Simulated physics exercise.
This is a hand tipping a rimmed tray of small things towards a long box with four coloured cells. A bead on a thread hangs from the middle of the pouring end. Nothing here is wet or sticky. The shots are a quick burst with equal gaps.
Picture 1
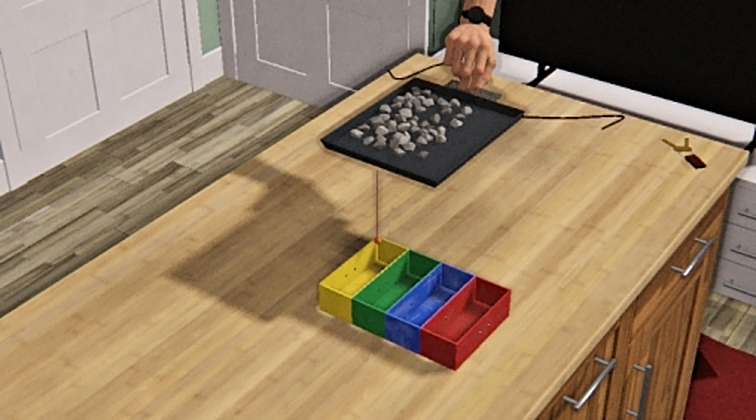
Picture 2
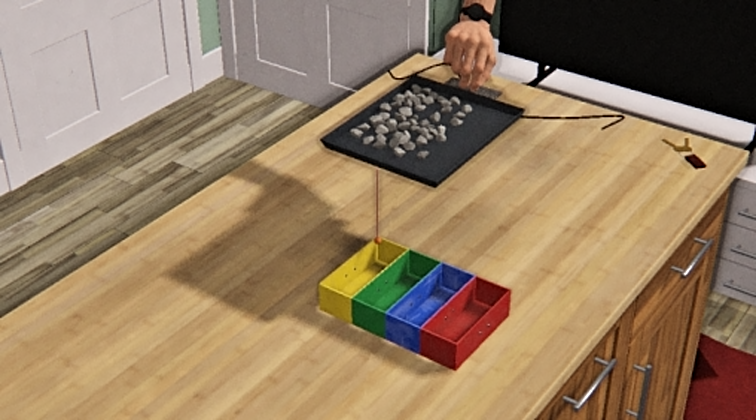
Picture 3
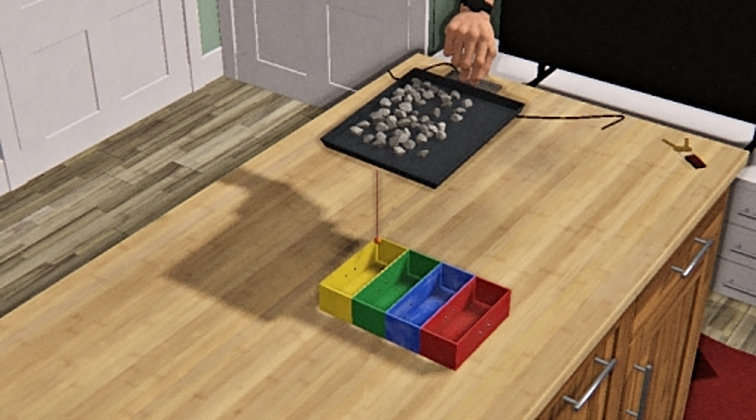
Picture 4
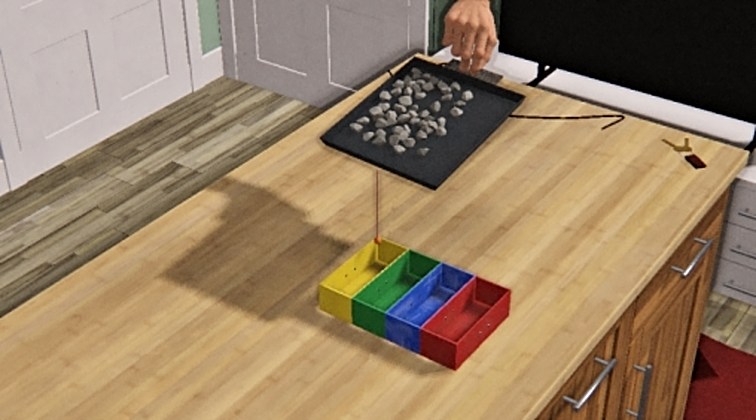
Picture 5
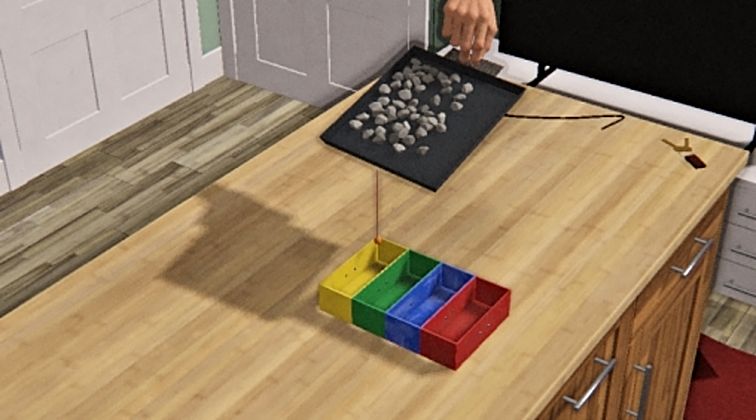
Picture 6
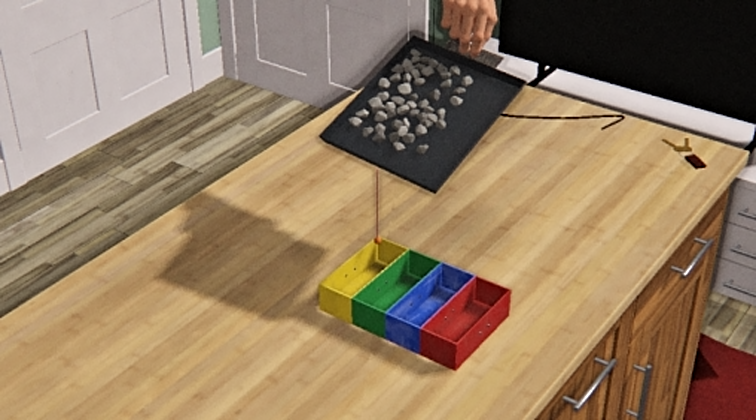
A dark tray of small grey stones, with a hand at its far edge, gradually tilted towards a box with yellow, green, blue and red cells, while the stones stayed bunched on it.
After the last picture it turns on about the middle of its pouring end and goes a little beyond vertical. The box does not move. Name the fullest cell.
Fullest: The green cell.
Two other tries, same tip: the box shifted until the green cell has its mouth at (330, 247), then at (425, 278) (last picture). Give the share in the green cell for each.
In turn 0 and 50 in a hundred.
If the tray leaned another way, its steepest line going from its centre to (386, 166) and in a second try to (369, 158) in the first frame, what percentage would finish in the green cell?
First some 20, then 0 per cent.
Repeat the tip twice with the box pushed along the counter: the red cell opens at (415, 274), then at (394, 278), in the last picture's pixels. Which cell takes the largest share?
First that red cell, then the red cell.
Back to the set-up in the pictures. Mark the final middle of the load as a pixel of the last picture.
Roughly at (406, 302).
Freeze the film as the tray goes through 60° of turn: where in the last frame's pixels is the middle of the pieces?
Around (403, 169).
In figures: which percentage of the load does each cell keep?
In per cent, yellow cell 20, green cell 50, blue cell 30 and red cell 0.
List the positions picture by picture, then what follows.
The first frame shows corners of the pouring end at (326, 139) and (436, 178), level; middle of the load at (412, 124), bits of gravel; bead on its thread at (378, 240); yellow cell at (336, 301); green cell at (369, 316); blue cell at (403, 331); red cell at (438, 347).
The second frame shows corners of the pouring end at (325, 139) and (435, 179), level; middle of the load at (412, 123).
The third frame shows corners of the pouring end at (325, 138) and (435, 180), tipped barely, lowest at the right corner; middle of the load at (412, 119).
The fourth frame shows corners of the pouring end at (325, 137) and (435, 182), tipped a little, lowest at the right corner; middle of the load at (412, 114).
The fifth frame shows corners of the pouring end at (325, 136) and (435, 185), tipped a little, lowest at the right corner; middle of the load at (411, 109).
The sixth frame shows corners of the pouring end at (324, 135) and (435, 187), tipped clearly, lowest at the right corner; middle of the load at (411, 105); yellow cell at (336, 301); green cell at (369, 316); blue cell at (403, 331); red cell at (438, 347).
Soon, tray tipped steeply; most on the tray; a small part falling or outside the box.
A while on, tray tipped right over; about a quarter on the tray; about a third in the green cell; about a quarter in the blue cell; a small part in the yellow cell; a stray few in the red cell; a small part falling or outside the box.
Towards the end, tray tipped past a quarter turn; about half in the green cell; about a third in the blue cell; about a quarter in the yellow cell; a stray few in the red cell; a stray few falling or outside the box.
Finally, tray tipped past a quarter turn; about half in the green cell; about a third in the blue cell; about a quarter in the yellow cell; a stray few in the red cell; a stray few outside the box.
